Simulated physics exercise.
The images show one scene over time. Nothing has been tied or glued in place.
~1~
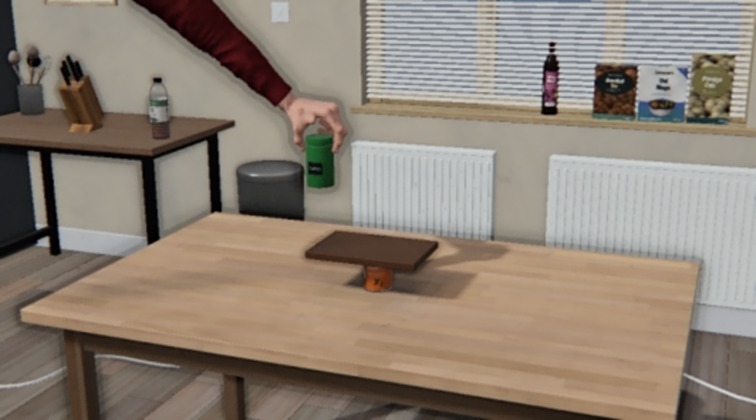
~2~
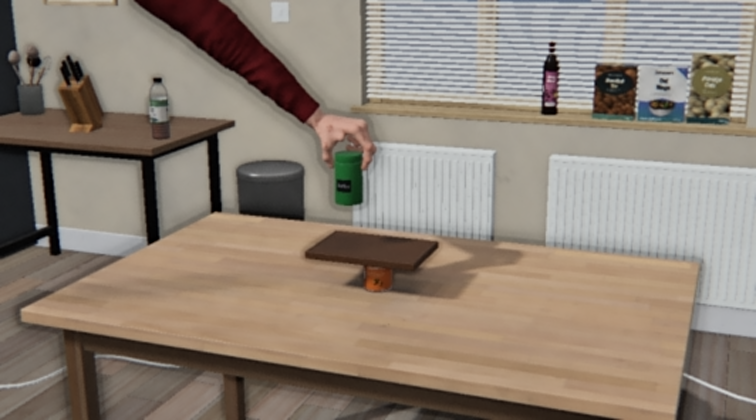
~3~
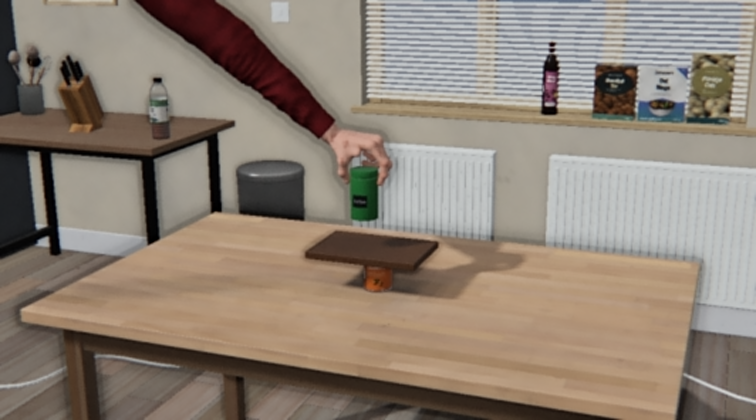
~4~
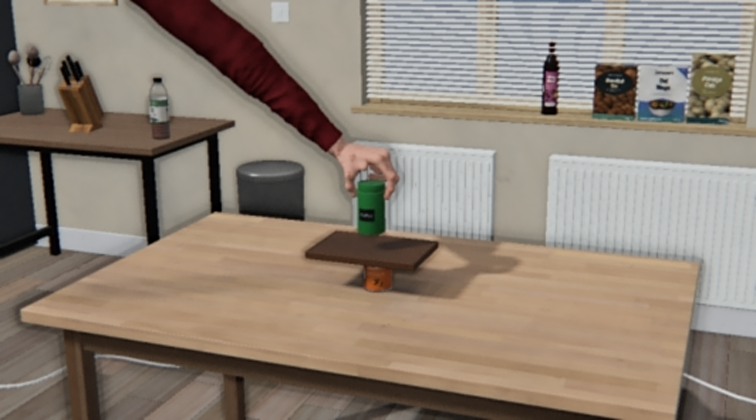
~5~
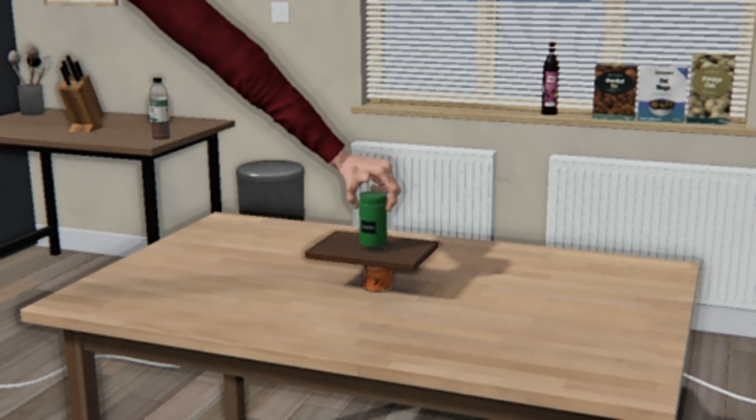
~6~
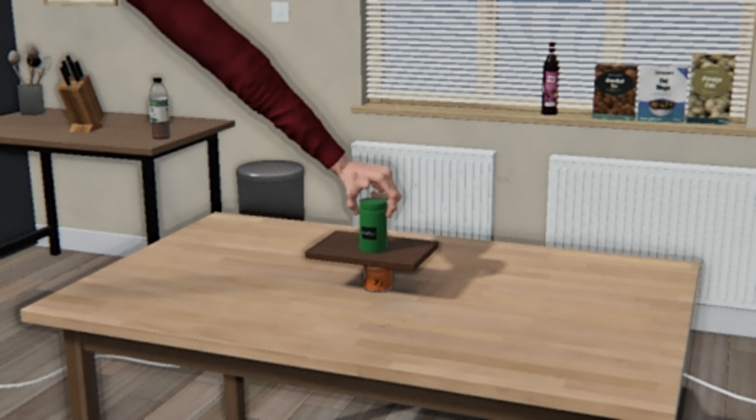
A hand in a dark red sleeve carried a green jar to the right and lowered it onto a brown board perched on a small orange object on a wooden table, still gripping it.
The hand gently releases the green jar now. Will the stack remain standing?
Yes: Most likely it remains standing.
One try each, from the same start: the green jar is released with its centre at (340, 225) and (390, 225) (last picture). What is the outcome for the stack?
First case: It collapses; second case: It remains standing.
Then, 0.20 s after the last picture, nothing has stirred.
Then, 0.50 s after the last picture, green jar resting near (373, 225).
At rest, all 3 in place. Seen from the same camera at the end, green jar near (373, 225). The stack keeps its balance.
